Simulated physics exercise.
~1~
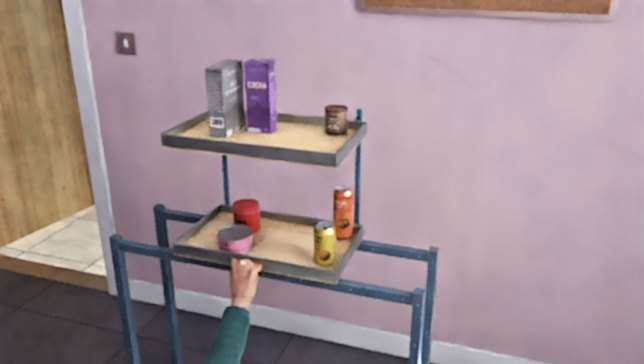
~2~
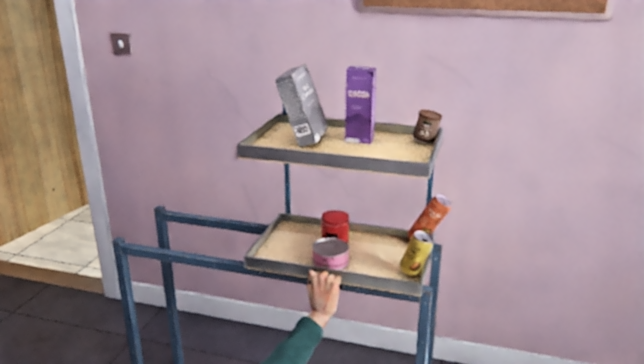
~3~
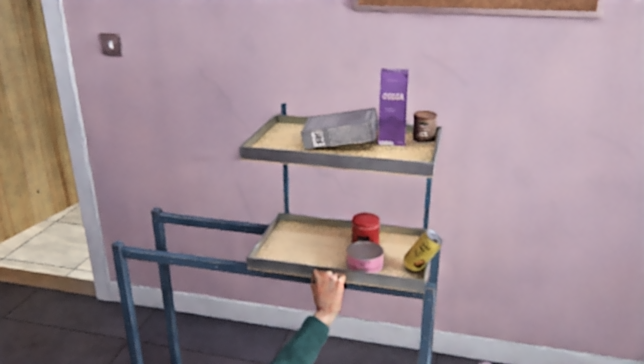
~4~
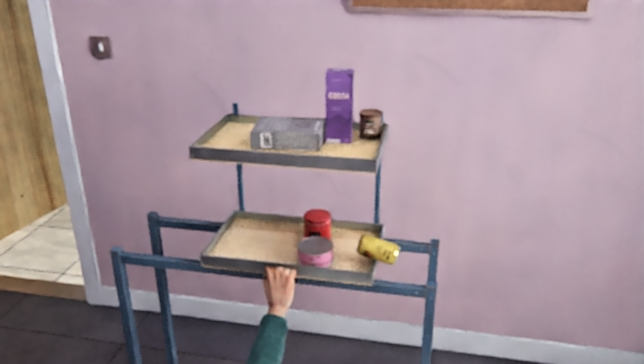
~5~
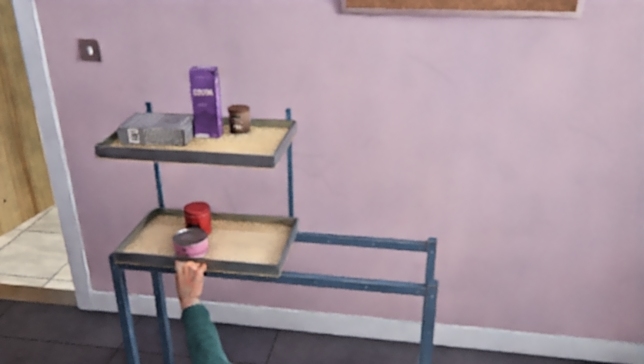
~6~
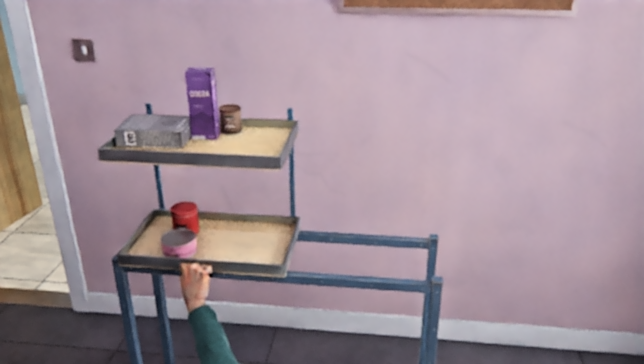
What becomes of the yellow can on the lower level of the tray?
It gets shifted from its place, tipping at the right end, and is no longer on the tray at the end.
